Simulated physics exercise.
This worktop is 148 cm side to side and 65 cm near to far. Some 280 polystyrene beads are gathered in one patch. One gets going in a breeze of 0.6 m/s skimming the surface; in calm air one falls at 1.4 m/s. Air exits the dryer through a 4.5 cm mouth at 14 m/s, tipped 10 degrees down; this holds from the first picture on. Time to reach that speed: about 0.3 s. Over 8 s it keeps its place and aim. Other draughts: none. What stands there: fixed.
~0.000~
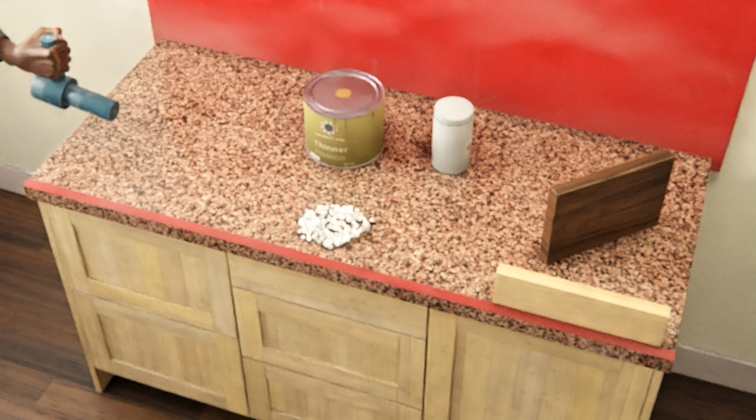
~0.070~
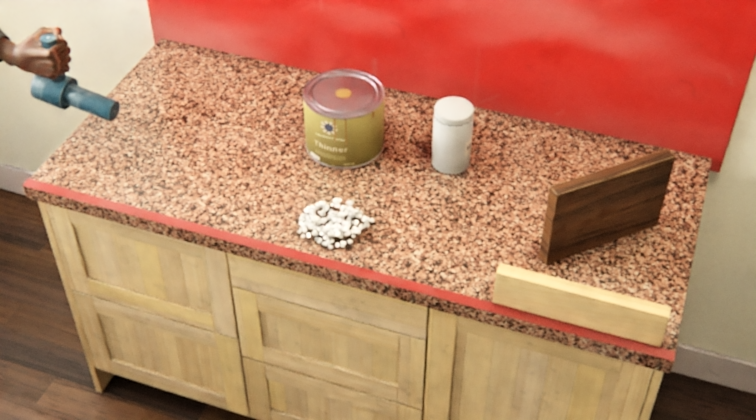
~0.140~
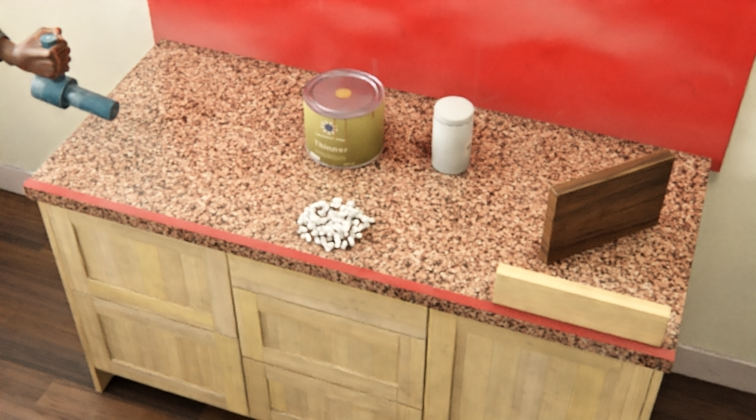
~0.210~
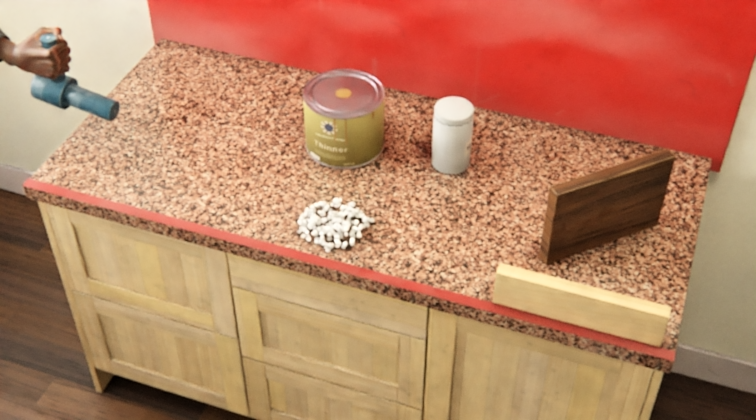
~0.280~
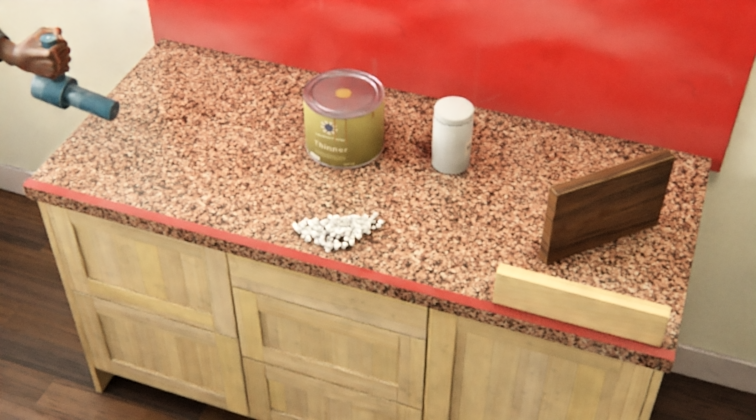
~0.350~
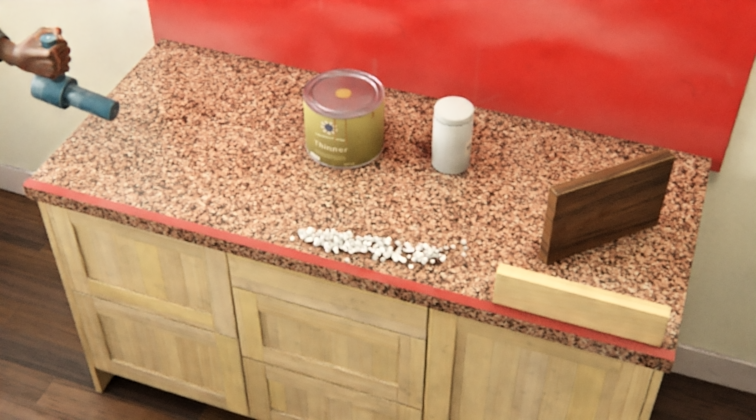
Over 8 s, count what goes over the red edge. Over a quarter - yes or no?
Over a quarter: Yes.
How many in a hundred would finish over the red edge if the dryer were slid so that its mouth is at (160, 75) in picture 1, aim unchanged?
I'd put it at around 100 per cent.
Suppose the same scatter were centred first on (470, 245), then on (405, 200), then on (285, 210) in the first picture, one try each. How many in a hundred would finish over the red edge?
First try 5 %, second 0 %, third 80 %.
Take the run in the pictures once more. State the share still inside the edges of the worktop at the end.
Roughly 0 per cent.
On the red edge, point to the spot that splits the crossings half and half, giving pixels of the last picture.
Median crossing point, approx. (426, 295).
After 1.6 s, 0 % are on the move or not yet settled, 64 % are over the red edge.
After 2.6 s, 0 % are on the move or not yet settled, 64 % are over the red edge.
After 4.4 s, 0 % are on the move or not yet settled, 64 % are over the red edge.
After 8.0 s, at the end, 64 % are over the red edge.
